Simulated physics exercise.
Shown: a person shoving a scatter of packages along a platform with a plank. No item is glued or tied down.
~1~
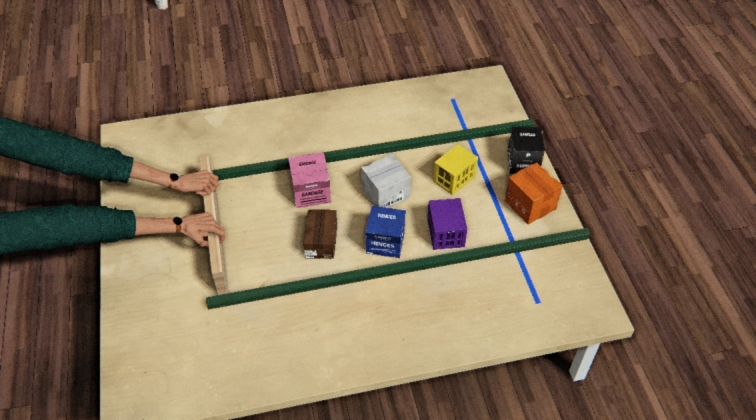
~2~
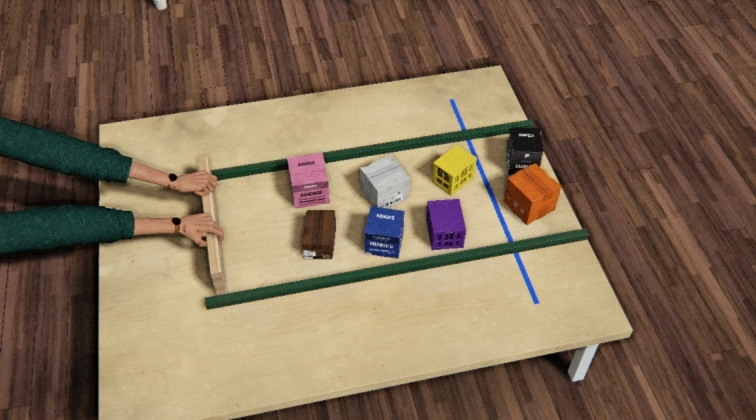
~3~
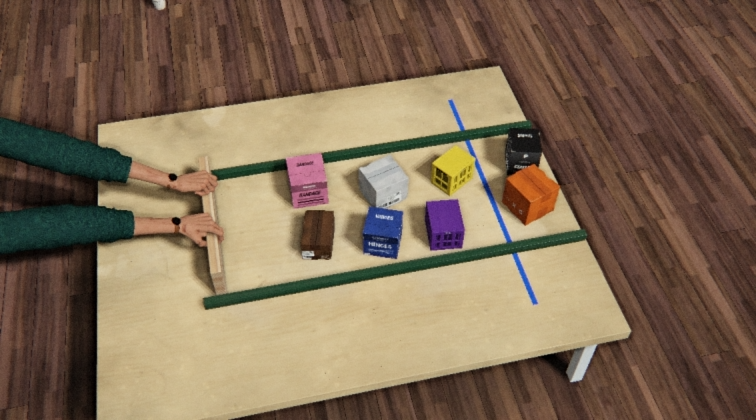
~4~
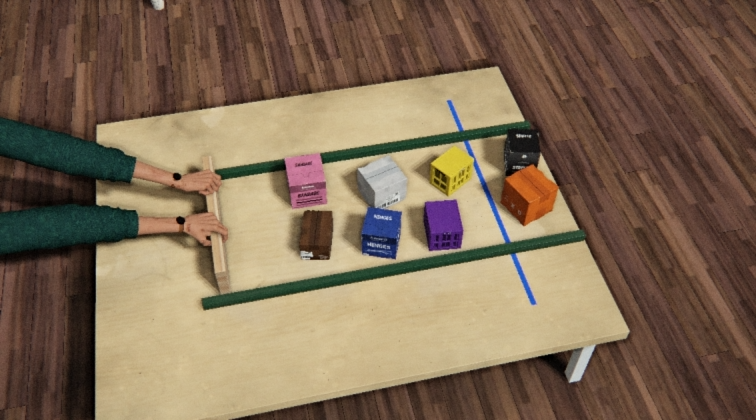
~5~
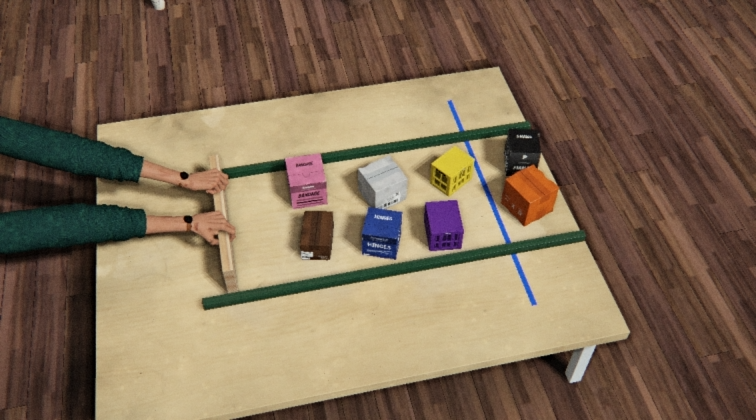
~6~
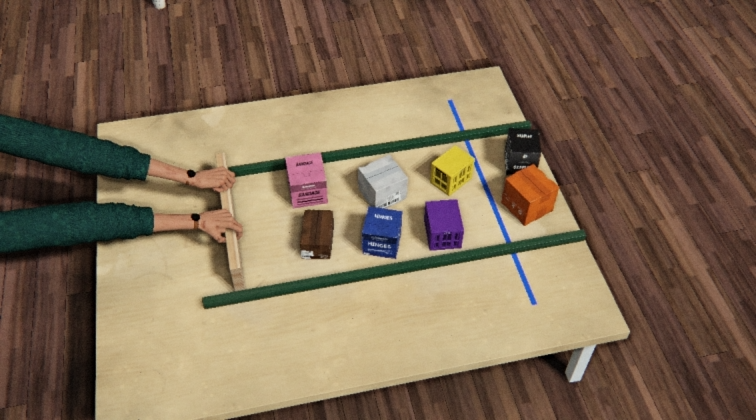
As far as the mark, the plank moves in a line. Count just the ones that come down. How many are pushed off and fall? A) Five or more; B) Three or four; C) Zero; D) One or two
Answer: B.
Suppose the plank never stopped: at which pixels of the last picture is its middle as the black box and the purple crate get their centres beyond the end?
(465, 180) and (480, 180), roughly.
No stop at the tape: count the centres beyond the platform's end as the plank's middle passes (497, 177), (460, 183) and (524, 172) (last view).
In order, that gives 4, then 1, then 6.
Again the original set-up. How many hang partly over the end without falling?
The tally is 0.
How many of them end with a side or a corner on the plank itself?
Contact count: 2.
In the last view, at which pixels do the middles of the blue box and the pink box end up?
Reading them off: First (546, 205); then (492, 143).
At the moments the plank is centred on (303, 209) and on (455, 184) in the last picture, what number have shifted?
First 2, after that 8.
Soon after, none off yet; black box at rest near (522, 152); orange box at rest near (530, 195); yellow crate at rest near (452, 171).
Then, none off yet; black box at rest near (522, 152); orange box at rest near (530, 195); yellow crate moved about its own width near (489, 169).
By the end, the number that fall off is three or four; fallen, purple crate, yellow crate, orange box and black box.
